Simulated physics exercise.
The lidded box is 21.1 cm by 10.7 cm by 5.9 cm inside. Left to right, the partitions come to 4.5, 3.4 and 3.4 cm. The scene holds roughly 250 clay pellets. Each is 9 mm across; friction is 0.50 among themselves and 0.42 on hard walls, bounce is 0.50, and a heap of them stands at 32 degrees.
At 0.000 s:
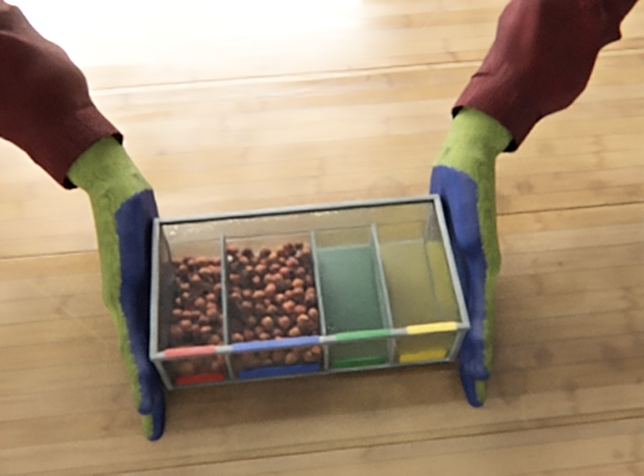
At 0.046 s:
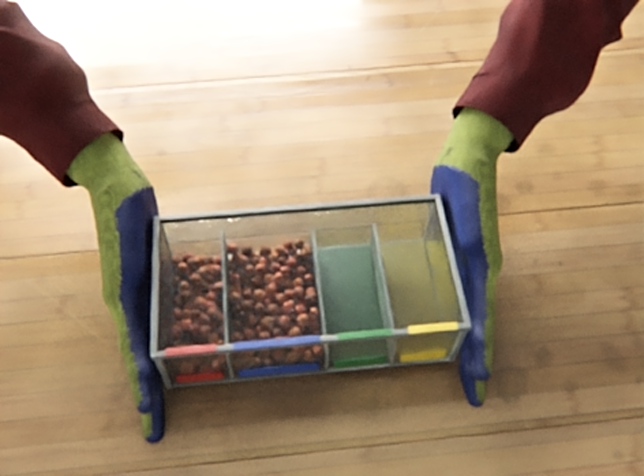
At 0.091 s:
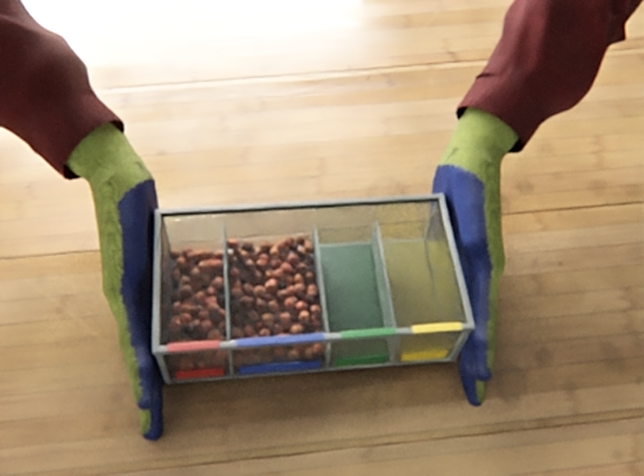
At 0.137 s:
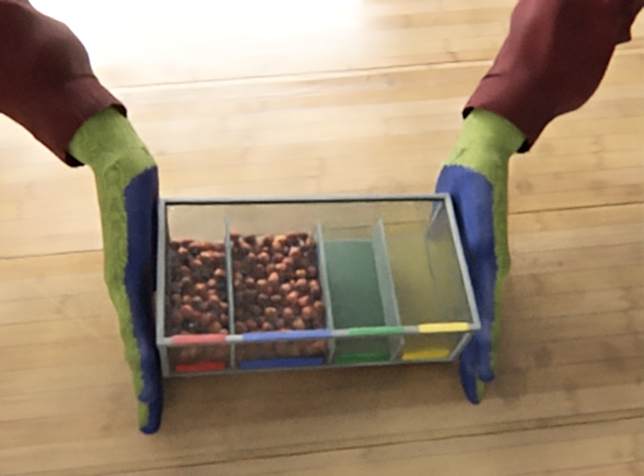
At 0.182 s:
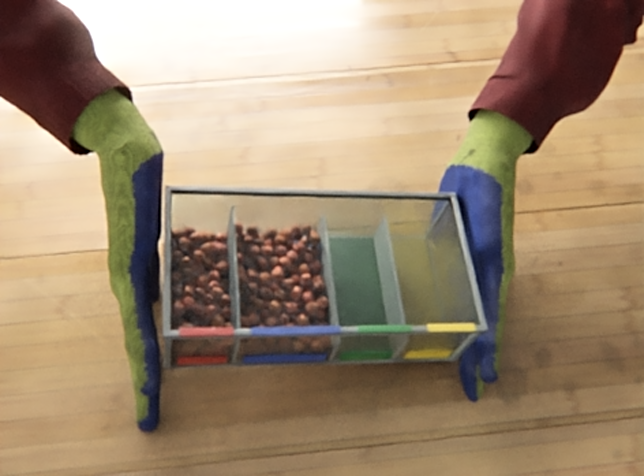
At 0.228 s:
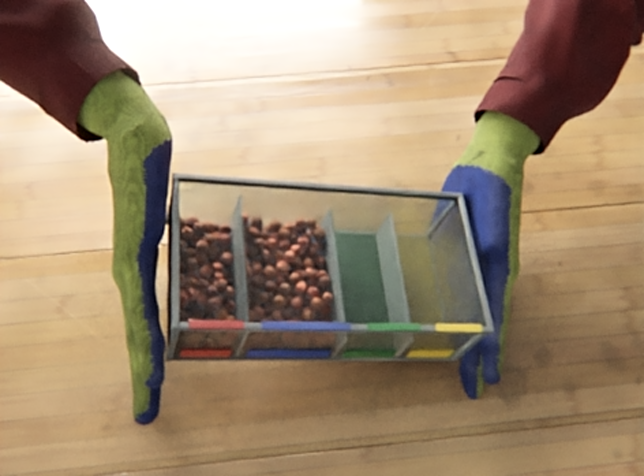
Divided clear box with reddish-brown pellets in its two left sections, tilting gradually down to the right between two green-and-blue hands.
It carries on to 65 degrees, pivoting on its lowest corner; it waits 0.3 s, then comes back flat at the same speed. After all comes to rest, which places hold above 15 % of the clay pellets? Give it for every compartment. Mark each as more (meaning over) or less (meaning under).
Red - more; blue - more; green - less; yellow - less.
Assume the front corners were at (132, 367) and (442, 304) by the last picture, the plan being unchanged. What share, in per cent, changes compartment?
That would be some 0 in a hundred.
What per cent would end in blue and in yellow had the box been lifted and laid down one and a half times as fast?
Expect blue at 60 percent and yellow at 5 percent.
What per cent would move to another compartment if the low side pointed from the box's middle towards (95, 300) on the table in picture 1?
About 0 per cent.
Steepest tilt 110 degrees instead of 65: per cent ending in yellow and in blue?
In per cent, yellow gets 65, blue gets 5.
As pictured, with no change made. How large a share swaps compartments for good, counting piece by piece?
Near 5 per cent, all told.
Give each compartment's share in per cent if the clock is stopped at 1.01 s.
Red 35; blue 65; green 0; yellow 0.
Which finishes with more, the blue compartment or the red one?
More settles in the blue compartment.
After 1.01 s, tilt 65 degrees; red 35 %, blue 65 %.
Then, at 1.53 s, tilt 34 degrees; red 35 %, blue 60 %.
Then, at 2.11 s, tilt 0 degrees; red 35 %, blue 60 %.
At rest (2.5 s), red 35 %, blue 60 %, green 0 %, yellow 0 %.
